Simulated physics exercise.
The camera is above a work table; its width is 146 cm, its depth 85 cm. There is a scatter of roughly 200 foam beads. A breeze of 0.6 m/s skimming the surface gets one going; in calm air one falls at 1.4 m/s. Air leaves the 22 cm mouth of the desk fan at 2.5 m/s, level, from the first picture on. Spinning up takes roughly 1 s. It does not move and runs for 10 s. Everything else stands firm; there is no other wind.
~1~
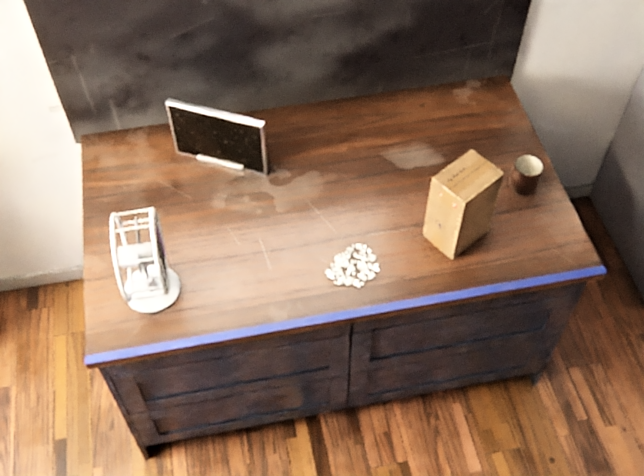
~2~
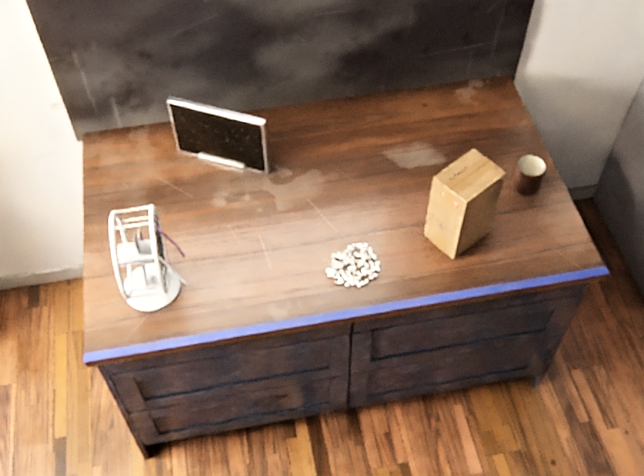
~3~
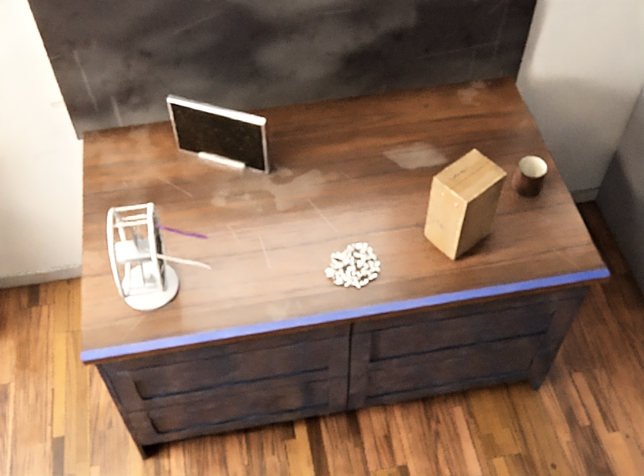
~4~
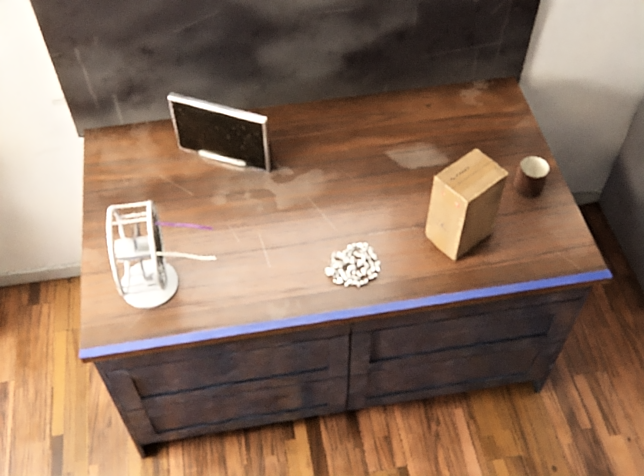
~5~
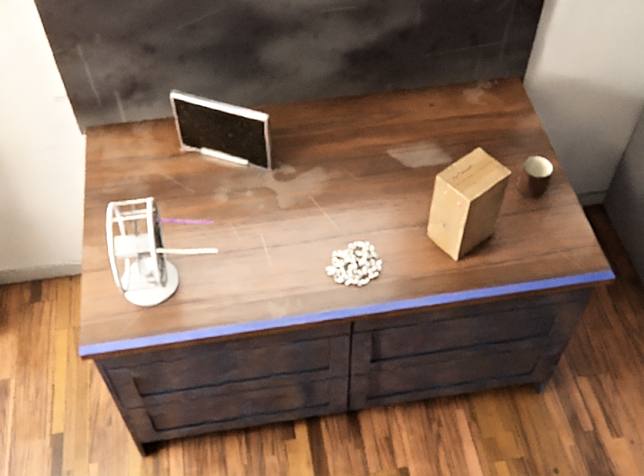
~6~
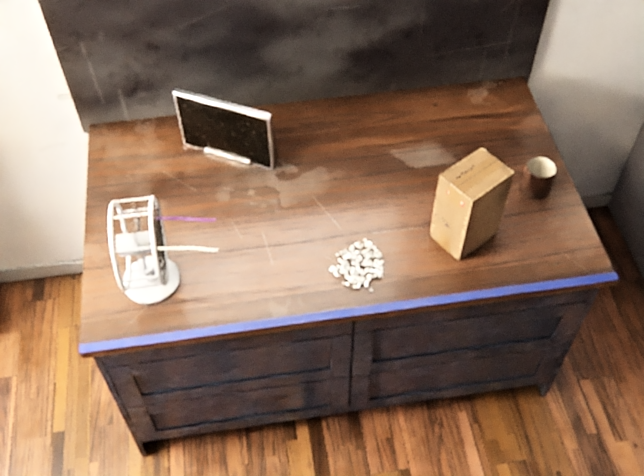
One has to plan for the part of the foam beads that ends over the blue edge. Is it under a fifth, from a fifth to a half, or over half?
By then above half are over the blue edge.
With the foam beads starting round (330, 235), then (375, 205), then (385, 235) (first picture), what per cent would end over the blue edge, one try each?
In that order: 0 %, 0 %, 4 %.
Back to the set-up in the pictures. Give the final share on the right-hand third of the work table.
About 4 %.
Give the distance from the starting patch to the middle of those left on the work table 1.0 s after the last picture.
Roughly 50 cm.
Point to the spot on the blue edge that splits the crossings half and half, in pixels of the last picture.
At about (434, 305).
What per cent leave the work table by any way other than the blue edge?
Some 15 per cent.
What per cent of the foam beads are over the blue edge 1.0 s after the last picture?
About 80 %.
Then, 1.0 s after the last picture, 31 % are on the move or not yet settled, 76 % are over the blue edge; the middle of those still in play is near (452, 164).
Then, 2.2 s after the last picture, 10 % are on the move or not yet settled, 81 % are over the blue edge.
Then, 4.6 s after the last picture, 6 % are on the move or not yet settled, 82 % are over the blue edge.
Then, 9.1 s after the last picture, at the end, 82 % are over the blue edge.
